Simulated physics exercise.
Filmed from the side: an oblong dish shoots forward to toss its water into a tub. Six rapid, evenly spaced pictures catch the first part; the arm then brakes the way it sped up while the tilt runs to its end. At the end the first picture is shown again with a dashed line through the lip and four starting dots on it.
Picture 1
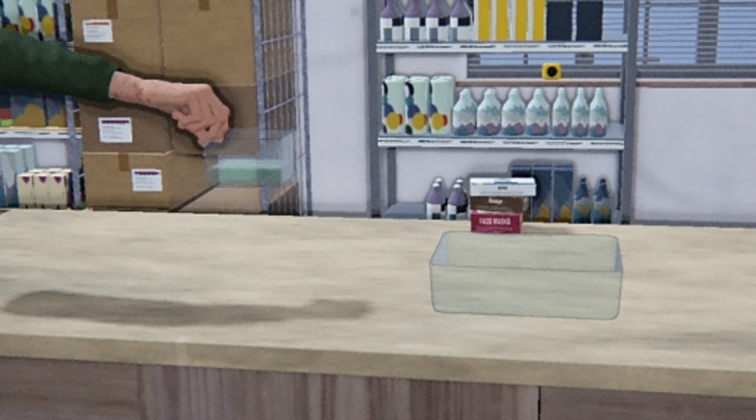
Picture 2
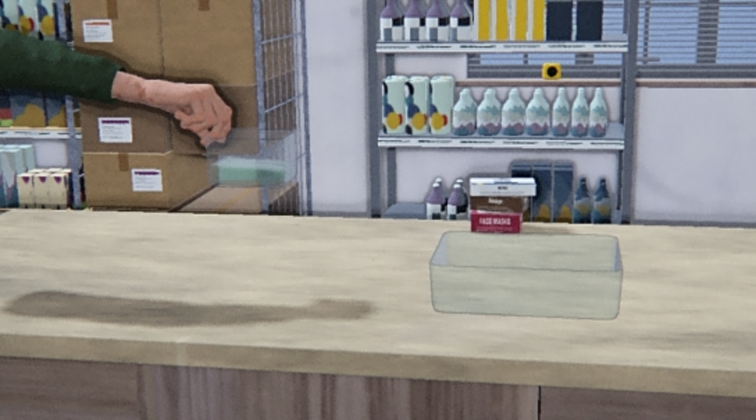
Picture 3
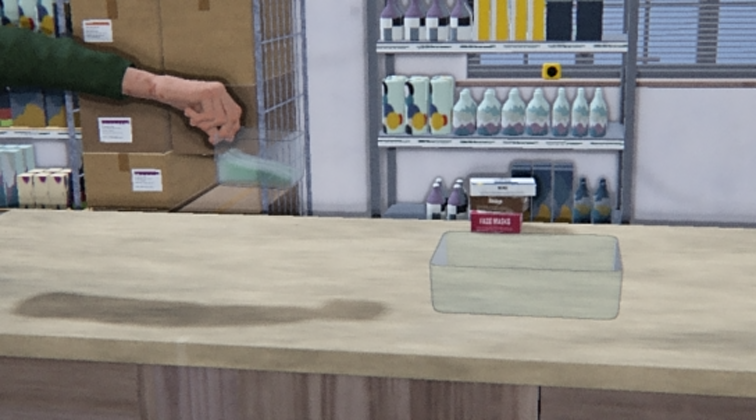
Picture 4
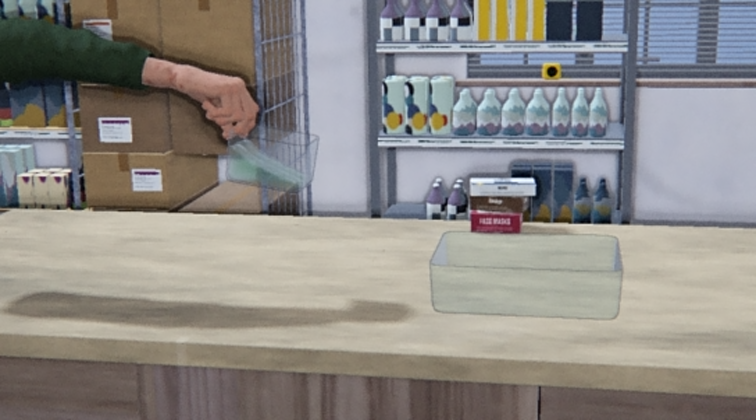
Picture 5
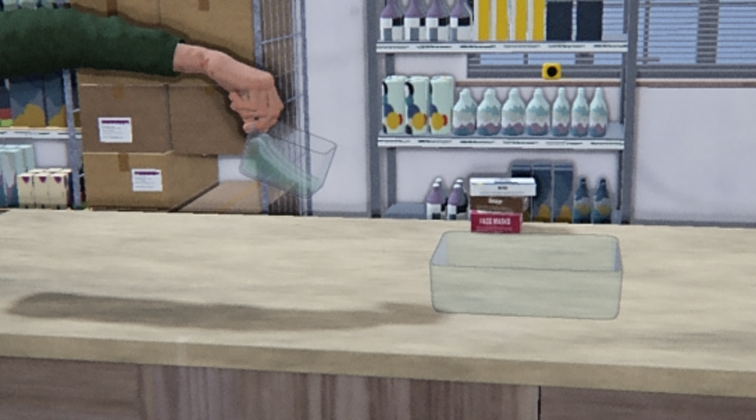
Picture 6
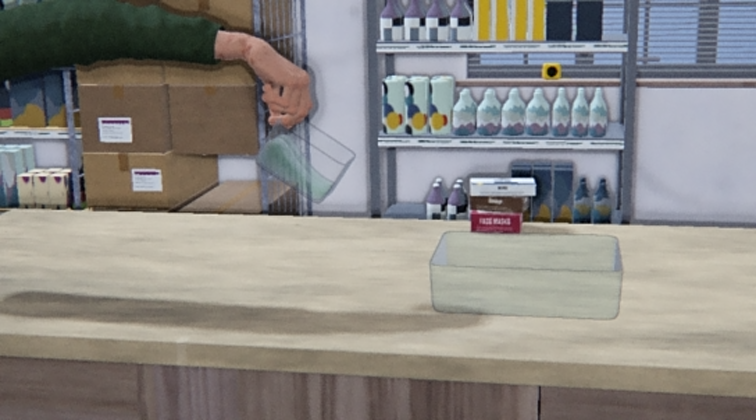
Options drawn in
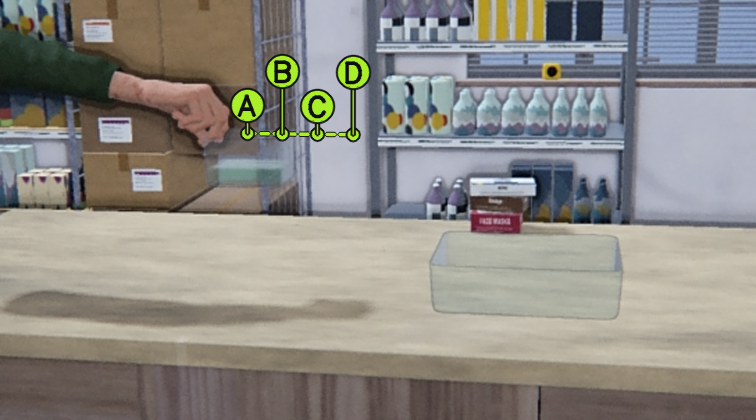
A storeroom with stocked metal shelves and stacked cardboard boxes is seen from the side across a pale wooden counter. A hand in a dark green sleeve is above a clear oblong dish of pale green water at left, while an empty-looking clear tub sits right of centre before small boxes. The hand and dish move rightward, the dish tilting gradually, then more steeply, as the camera stays still.
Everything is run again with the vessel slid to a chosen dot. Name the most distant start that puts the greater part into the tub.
Spot A.
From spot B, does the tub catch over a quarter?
Yes, it does.
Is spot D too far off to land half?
No, that is safe.
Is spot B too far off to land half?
No.
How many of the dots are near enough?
All of the four.
In lime, A at (247, 133); B at (282, 133); C at (317, 134); D at (353, 134).
If A is chosen, about 67 % lands in the tub, 19 % falls short and 14 % goes beside or beyond.
If B is chosen, about 74 % lands in the tub, 10 % falls short and 16 % goes beside or beyond.
If C is chosen, about 80 % lands in the tub, 9 % falls short and 11 % goes beside or beyond.
If D is chosen, about 85 % lands in the tub, 4 % falls short and 11 % goes beside or beyond.
